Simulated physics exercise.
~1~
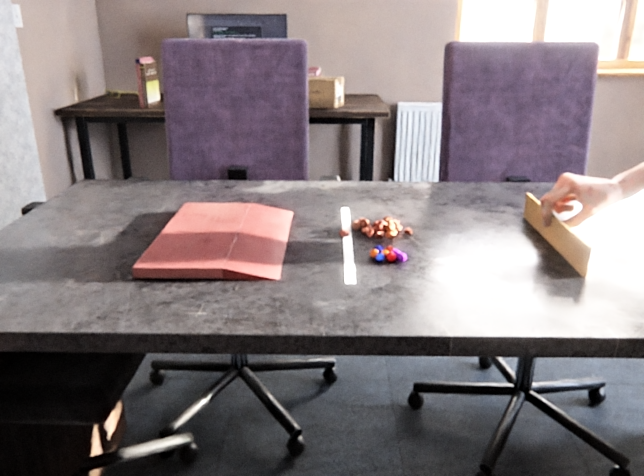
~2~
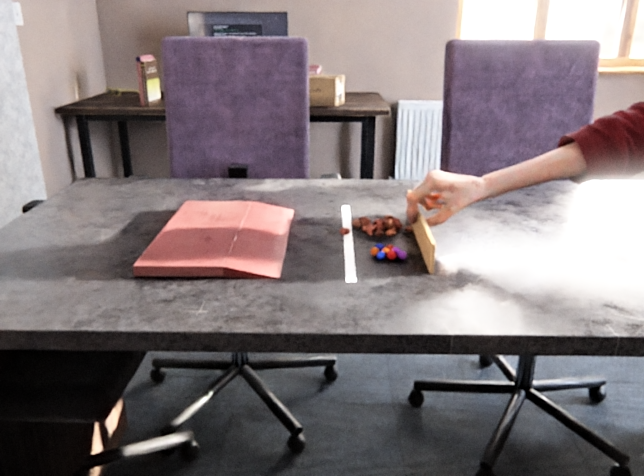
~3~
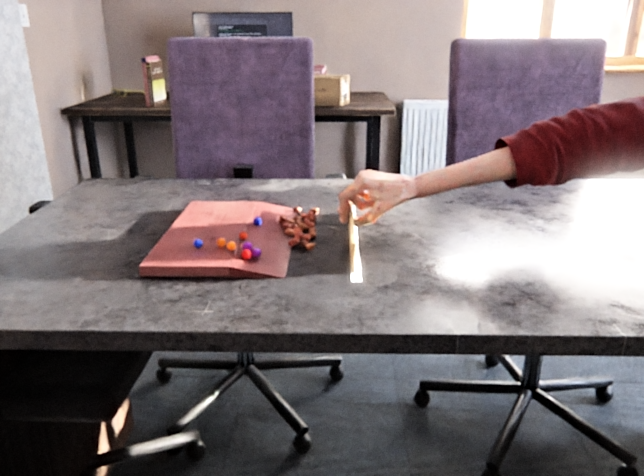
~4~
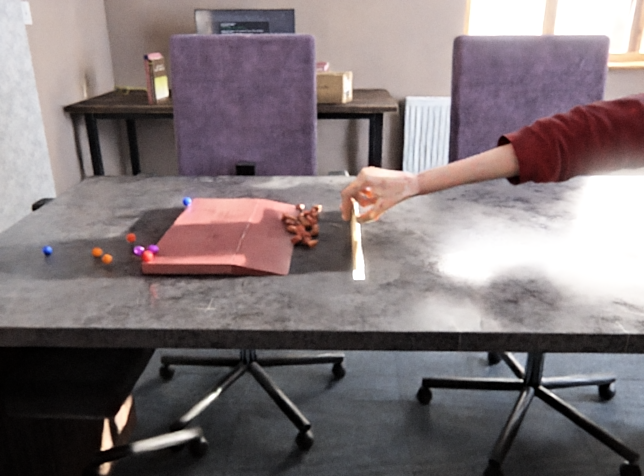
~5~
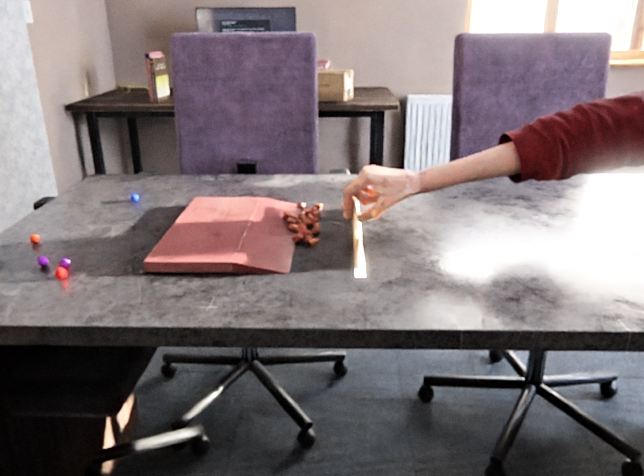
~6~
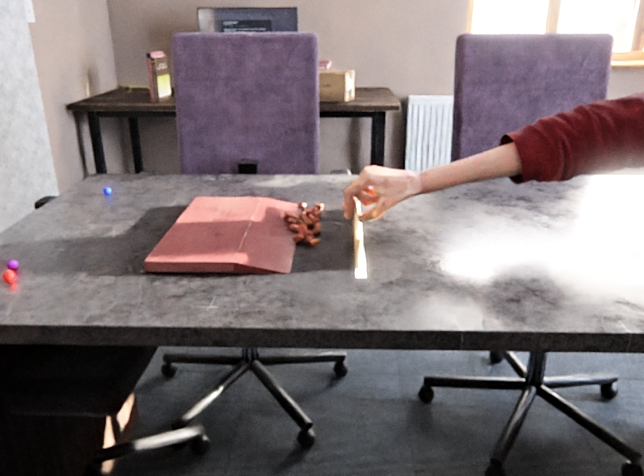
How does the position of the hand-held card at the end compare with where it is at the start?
At the start the card stands near the right side of the table, well away from the small things. By the end it is further left, held upright at the white tape near the middle of the table.
